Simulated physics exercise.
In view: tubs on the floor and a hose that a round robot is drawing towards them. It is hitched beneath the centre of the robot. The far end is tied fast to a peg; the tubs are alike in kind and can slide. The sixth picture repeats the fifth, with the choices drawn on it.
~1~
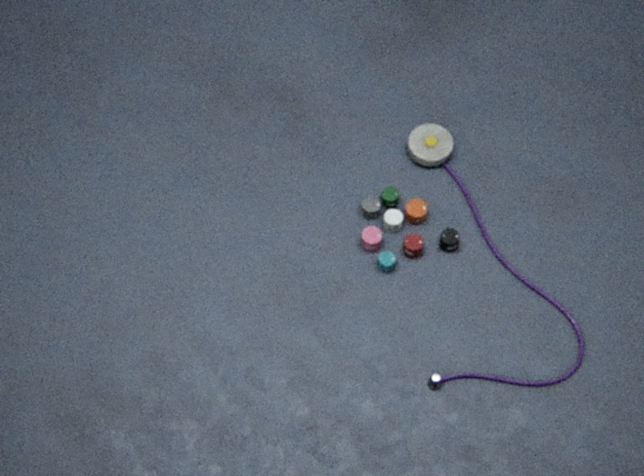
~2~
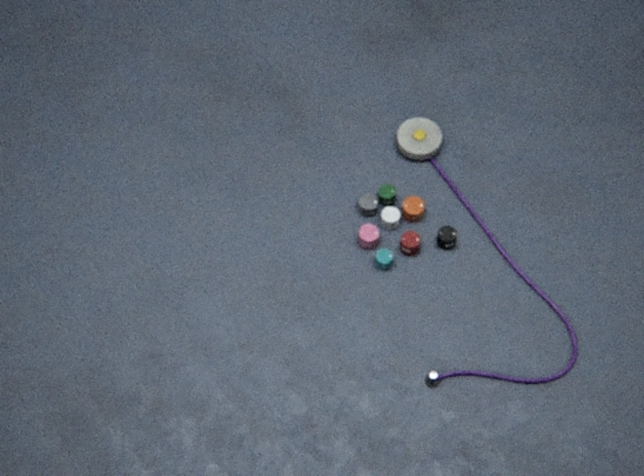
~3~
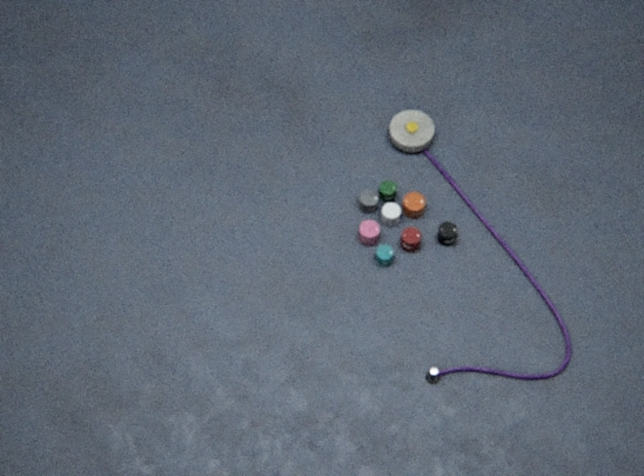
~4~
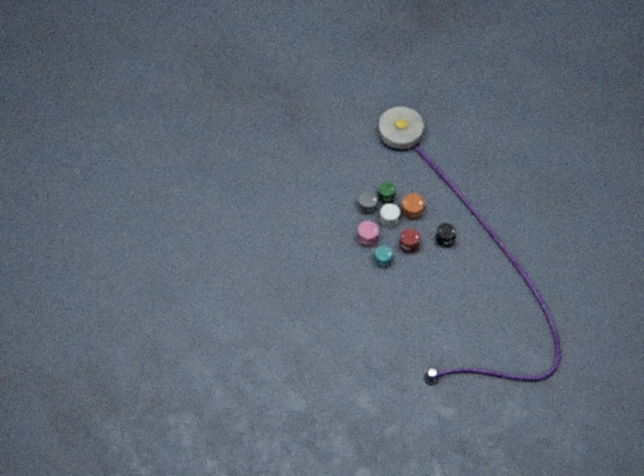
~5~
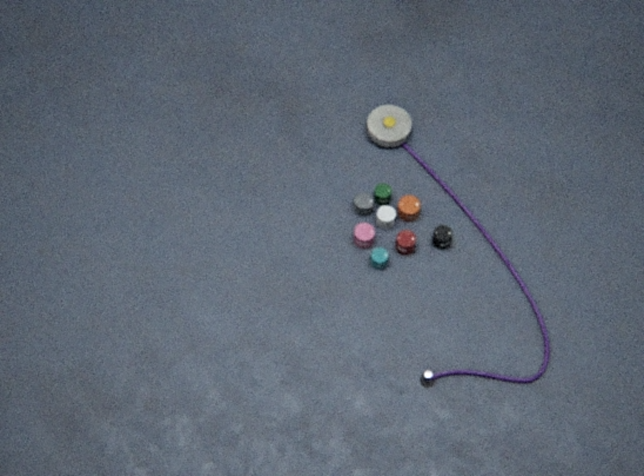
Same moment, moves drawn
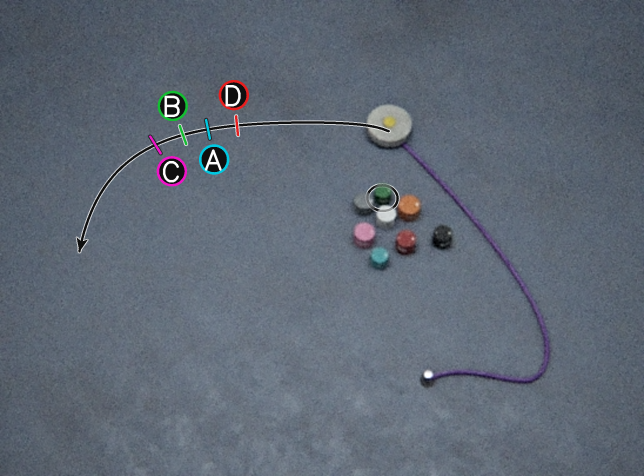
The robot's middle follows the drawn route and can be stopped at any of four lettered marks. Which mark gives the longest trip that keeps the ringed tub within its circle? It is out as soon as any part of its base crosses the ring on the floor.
All is well up to A.
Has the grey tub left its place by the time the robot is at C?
By then, yes.
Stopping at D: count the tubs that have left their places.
The count is none.
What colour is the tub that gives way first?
Black.
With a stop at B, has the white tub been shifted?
Yes.
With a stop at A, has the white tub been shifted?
No.
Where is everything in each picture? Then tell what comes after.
The first frame shows green tub (390, 198); pink tub (371, 239); grey tub (371, 208).
The second frame shows robot (419, 140); turquoise tub (384, 259).
The third frame shows robot (412, 132); peg (434, 374).
The fourth frame shows robot (401, 129); orange tub (413, 207).
The fifth frame shows robot (389, 127); green tub (383, 194); pink tub (364, 236); grey tub (364, 204).
On the marked copy, A at (208, 129); B at (183, 135); C at (155, 145); D at (237, 126); the ring at (383, 198); the route from (389, 131) via (201, 131) to (79, 251).
Taking A. A third of the way, robot (326, 118); green tub (383, 194).
Two thirds of the way, robot (262, 119); green tub (383, 194).
When it is over, robot (207, 125); green tub (383, 194); black tub (423, 238); the green tub is still in its ring.
As for the rest, B drags the ringed tub to (379, 207); C drags the ringed tub to (360, 216); D is safe but short.
